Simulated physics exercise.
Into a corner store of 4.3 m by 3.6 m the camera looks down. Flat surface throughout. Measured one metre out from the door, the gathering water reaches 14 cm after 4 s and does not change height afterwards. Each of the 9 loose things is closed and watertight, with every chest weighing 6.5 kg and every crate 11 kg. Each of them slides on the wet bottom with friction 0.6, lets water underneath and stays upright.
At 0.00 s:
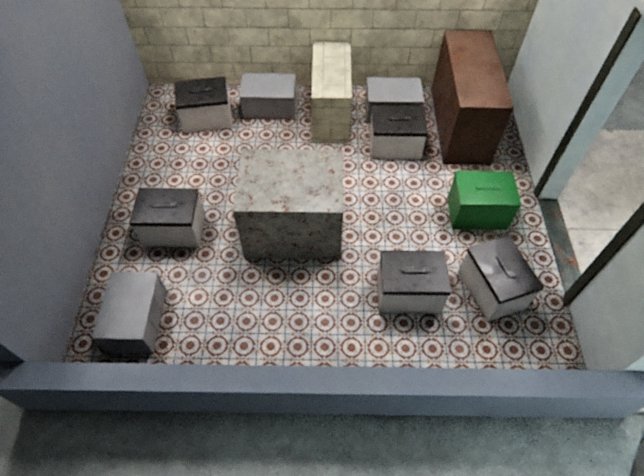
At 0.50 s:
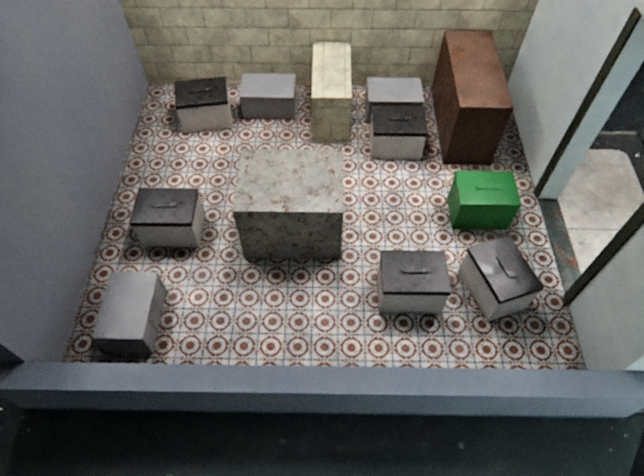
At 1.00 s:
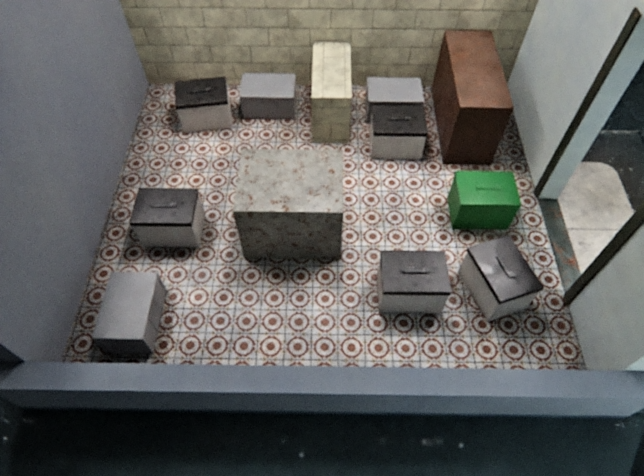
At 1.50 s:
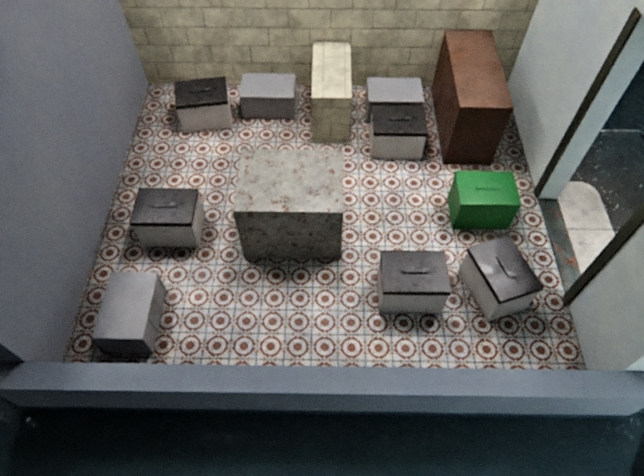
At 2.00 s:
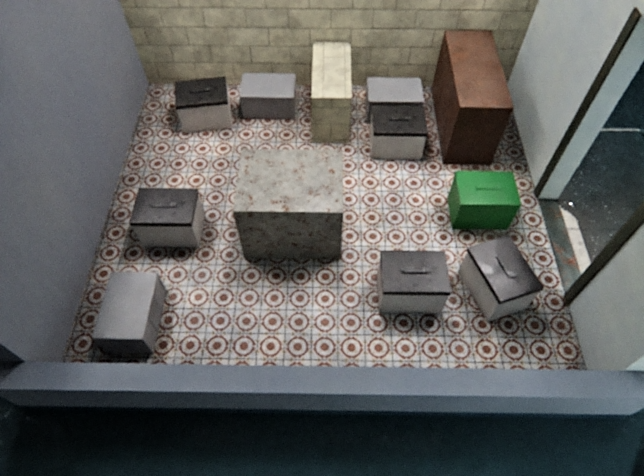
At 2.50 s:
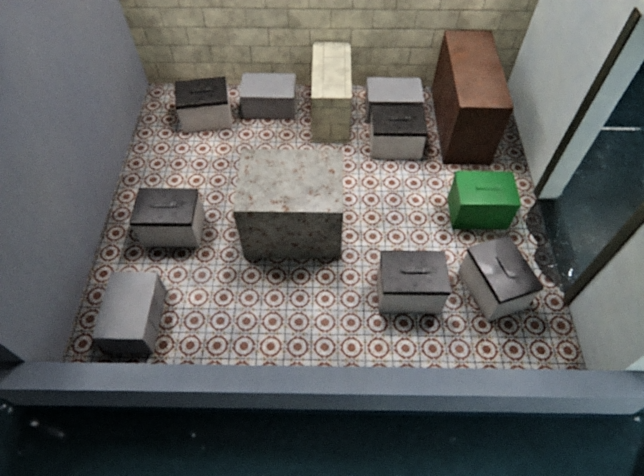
At first, a green chest, grey boxes and larger blocks stand on a patterned tile floor, with pale ground outside the doorway at right. Dark water spreads over the ground outside, shrinking the pale patch until it is covered, and reaches the doorway's edge, while nothing inside moves.
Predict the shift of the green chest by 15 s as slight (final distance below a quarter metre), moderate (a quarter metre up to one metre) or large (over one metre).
Movement: Major.
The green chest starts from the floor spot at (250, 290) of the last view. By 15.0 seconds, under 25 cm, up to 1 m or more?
In that run it wanders far off.
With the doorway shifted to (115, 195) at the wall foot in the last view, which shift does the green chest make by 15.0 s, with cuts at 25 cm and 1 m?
So the green chest is slightly displaced by then.
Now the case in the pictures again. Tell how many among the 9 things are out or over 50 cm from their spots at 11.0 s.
At that time I count 5.
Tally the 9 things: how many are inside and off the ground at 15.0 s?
Answer: 9.
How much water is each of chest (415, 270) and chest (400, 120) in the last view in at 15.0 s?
Roughly 9 and 7 cm.
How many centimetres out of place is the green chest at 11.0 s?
I'd put it at around 350 cm.
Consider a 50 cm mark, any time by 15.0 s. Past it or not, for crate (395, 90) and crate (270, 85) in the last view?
Below, below.
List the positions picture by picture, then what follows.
In the first frame, the green chest at (488, 188) rests on the ground; water covers 0.0 m2; 0 of 9 have shifted.
In the second frame, the green chest at (488, 188), on the bottom; water covers 0.0 m2; 0 of 9 have shifted.
In the third frame, the green chest at (488, 188) rests on the ground; water covers 0.0 m2; 0 of 9 have shifted.
In the fourth frame, the green chest at (488, 188), on the bottom; water covers 0.0 m2; 0 of 9 have shifted.
In the fifth frame, the green chest at (488, 188) rests on the ground; 0.0 m2 under water; 0 of 9 have shifted.
In the sixth frame, the green chest at (488, 188) rests on the ground; 0.1 m2 under water; 0 of 9 have shifted.
After 3.5 s the green chest is near (485, 187), 0.0 m from its start, aground; 0 afloat.
After 6.8 s the green chest is near (298, 132), 1.9 m from its start, aground; 2 afloat.
After 11.0 s the green chest is near (149, 131), 3.3 m from its start, afloat; 8 afloat.
After 15.0 s the green chest is near (181, 117), 3.1 m from its start, afloat; 9 afloat.
